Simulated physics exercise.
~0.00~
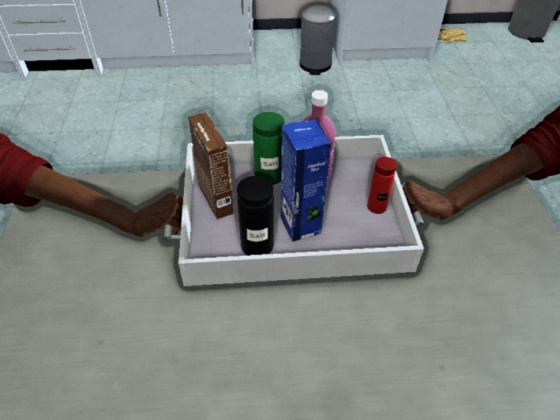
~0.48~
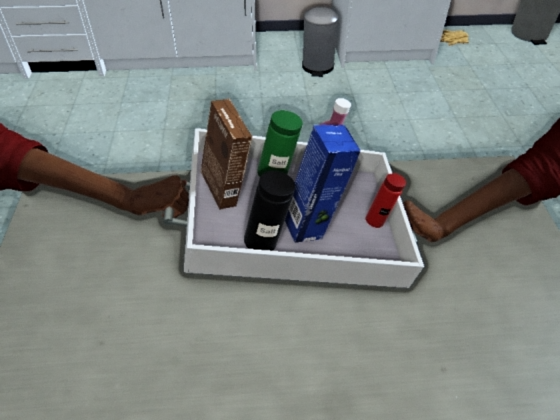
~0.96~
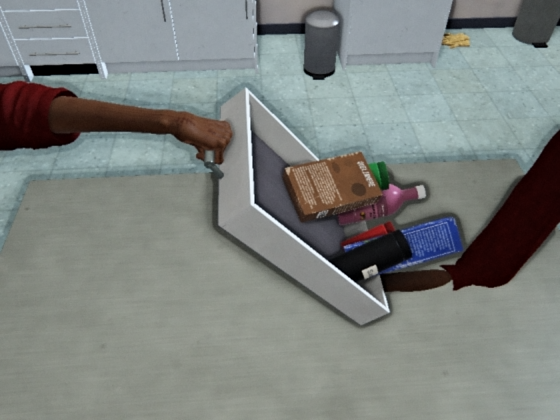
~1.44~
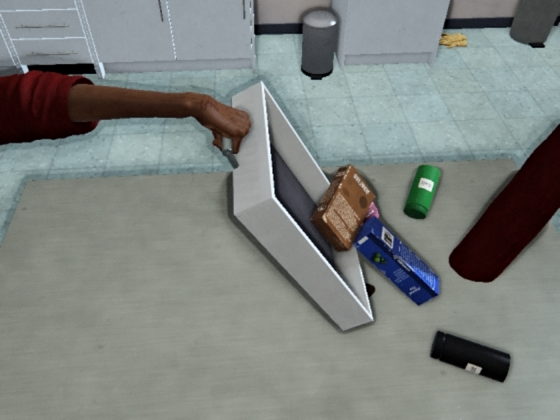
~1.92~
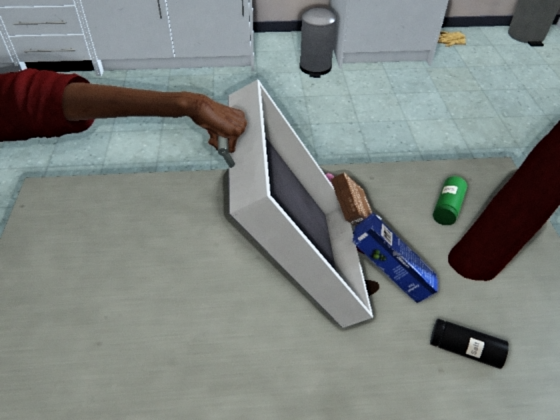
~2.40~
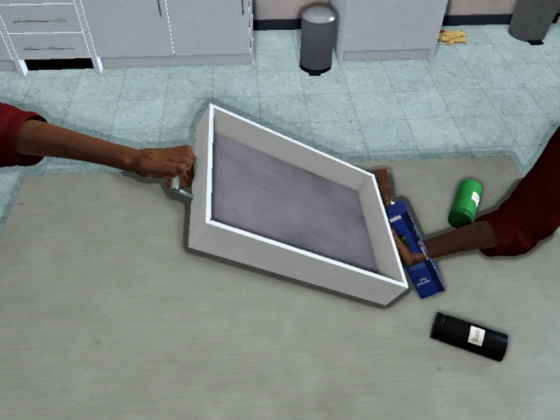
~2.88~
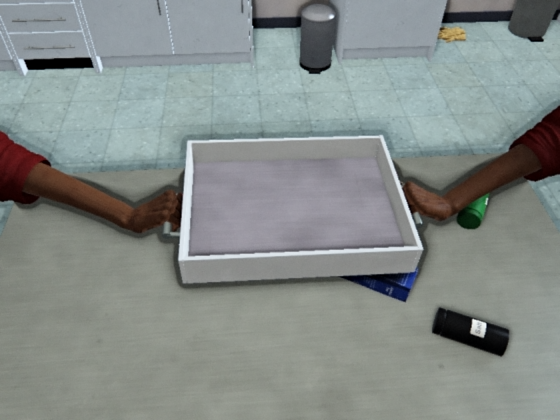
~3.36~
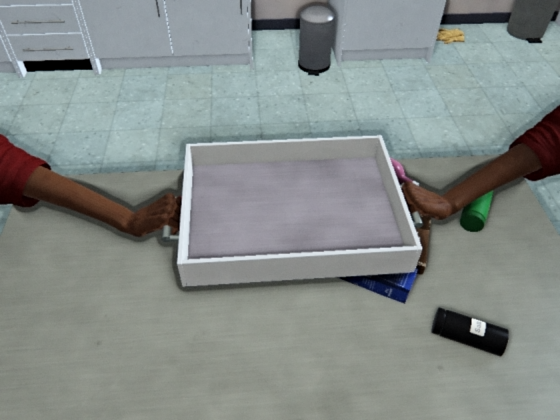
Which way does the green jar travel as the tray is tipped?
The green jar moves to the right, leaving the tray and ending up on its side.
